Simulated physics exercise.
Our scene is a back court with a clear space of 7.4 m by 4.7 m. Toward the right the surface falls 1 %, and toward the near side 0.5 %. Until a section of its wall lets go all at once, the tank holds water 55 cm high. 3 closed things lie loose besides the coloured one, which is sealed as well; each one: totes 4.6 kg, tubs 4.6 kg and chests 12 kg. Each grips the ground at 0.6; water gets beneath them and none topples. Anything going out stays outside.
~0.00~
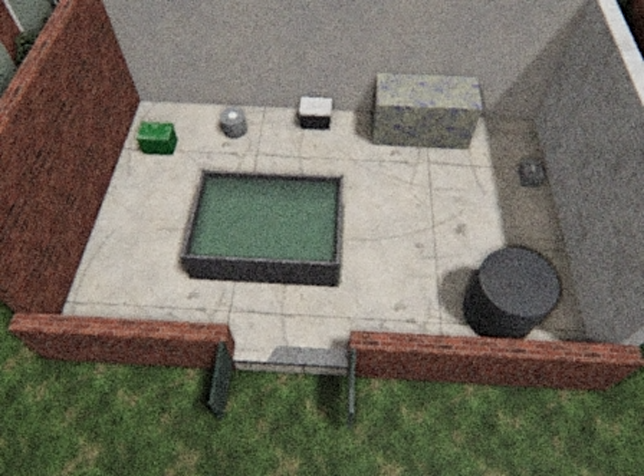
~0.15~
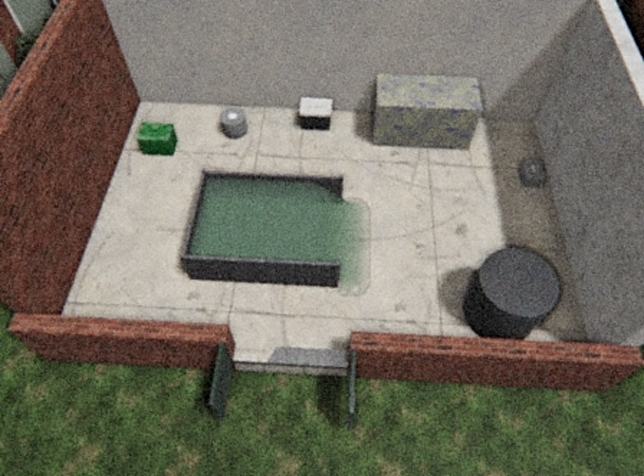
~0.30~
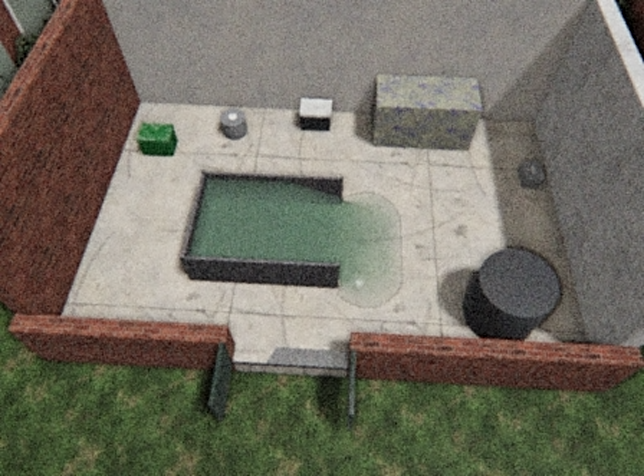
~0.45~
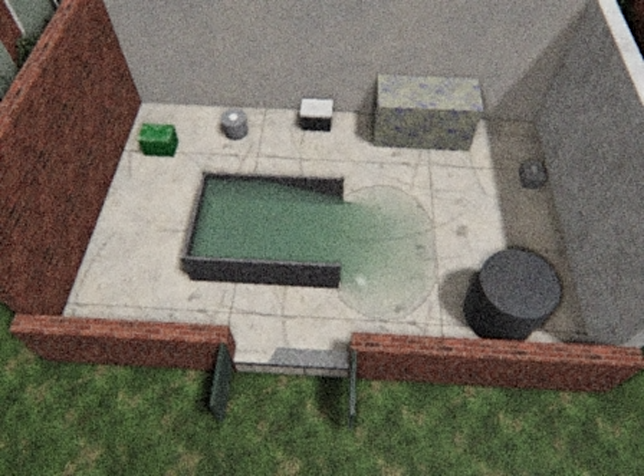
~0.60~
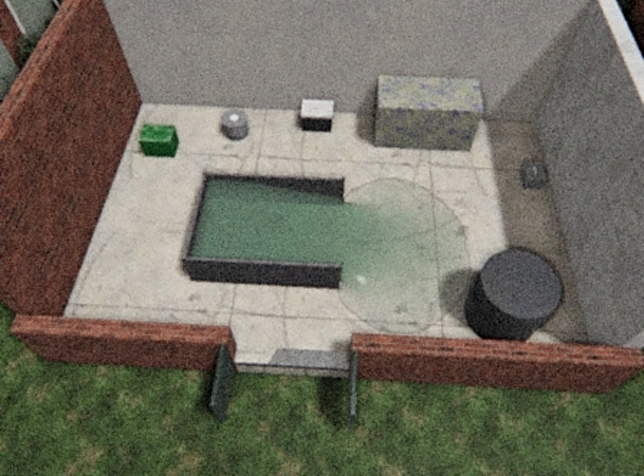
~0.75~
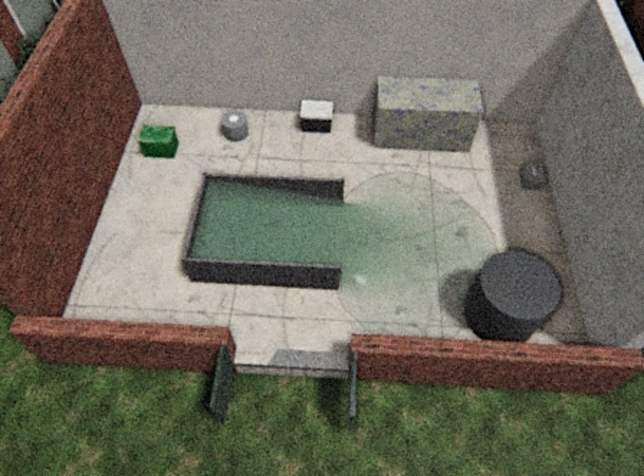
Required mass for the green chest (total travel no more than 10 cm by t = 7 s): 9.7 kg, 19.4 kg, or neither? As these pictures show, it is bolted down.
Doubling the load is unnecessary.
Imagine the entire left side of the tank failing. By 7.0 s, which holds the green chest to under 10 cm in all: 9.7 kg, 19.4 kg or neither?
Neither one.
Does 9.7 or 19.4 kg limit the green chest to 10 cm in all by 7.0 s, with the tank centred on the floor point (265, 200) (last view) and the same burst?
Then, put simply, the lighter one does it.
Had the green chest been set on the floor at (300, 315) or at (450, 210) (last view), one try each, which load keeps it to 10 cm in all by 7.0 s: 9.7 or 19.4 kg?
Taking the two tries in order, only the heavy one works and both fall short.
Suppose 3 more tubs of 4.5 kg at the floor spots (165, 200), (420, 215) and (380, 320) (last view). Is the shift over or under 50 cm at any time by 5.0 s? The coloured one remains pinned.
Each in turn: Not that far, further than that, further than that.
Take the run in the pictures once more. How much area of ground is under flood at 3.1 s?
About 17 m2 is covered.
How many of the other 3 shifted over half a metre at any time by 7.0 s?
1.
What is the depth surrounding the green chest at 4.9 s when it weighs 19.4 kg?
Close to 0 cm deep.
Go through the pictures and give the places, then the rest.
In the first frame, the green chest at (154, 130) rests on the ground; 3.1 m2 under water; 0 of 4 have shifted.
In the second frame, the green chest at (155, 131), on the bottom; 3.9 m2 under water; 0 of 4 have shifted.
In the third frame, the green chest at (155, 132), on the bottom; water covers 4.9 m2; 0 of 4 have shifted.
In the fourth frame, the green chest at (156, 132), on the bottom; 6.1 m2 under water; 0 of 4 have shifted.
In the fifth frame, the green chest at (156, 133), on the bottom; 7.5 m2 under water; 0 of 4 have shifted.
In the sixth frame, the green chest at (156, 134) rests on the ground; 8.9 m2 under water; 0 of 4 have shifted.
After 1.4 s the green chest would be 0 cm from its start with 9.7 kg and 0 cm from its start with 19.4 kg; 0 cm of water round it then.
After 3.1 s the green chest would be 0 cm from its start with 9.7 kg and 0 cm from its start with 19.4 kg; 0 cm of water round it then.
After 4.9 s the green chest would be 0 cm from its start with 9.7 kg and 0 cm from its start with 19.4 kg; 0 cm of water round it then.
After 7.0 s the green chest would be 0 cm from its start with 9.7 kg and 0 cm from its start with 19.4 kg; 0 cm of water round it then.
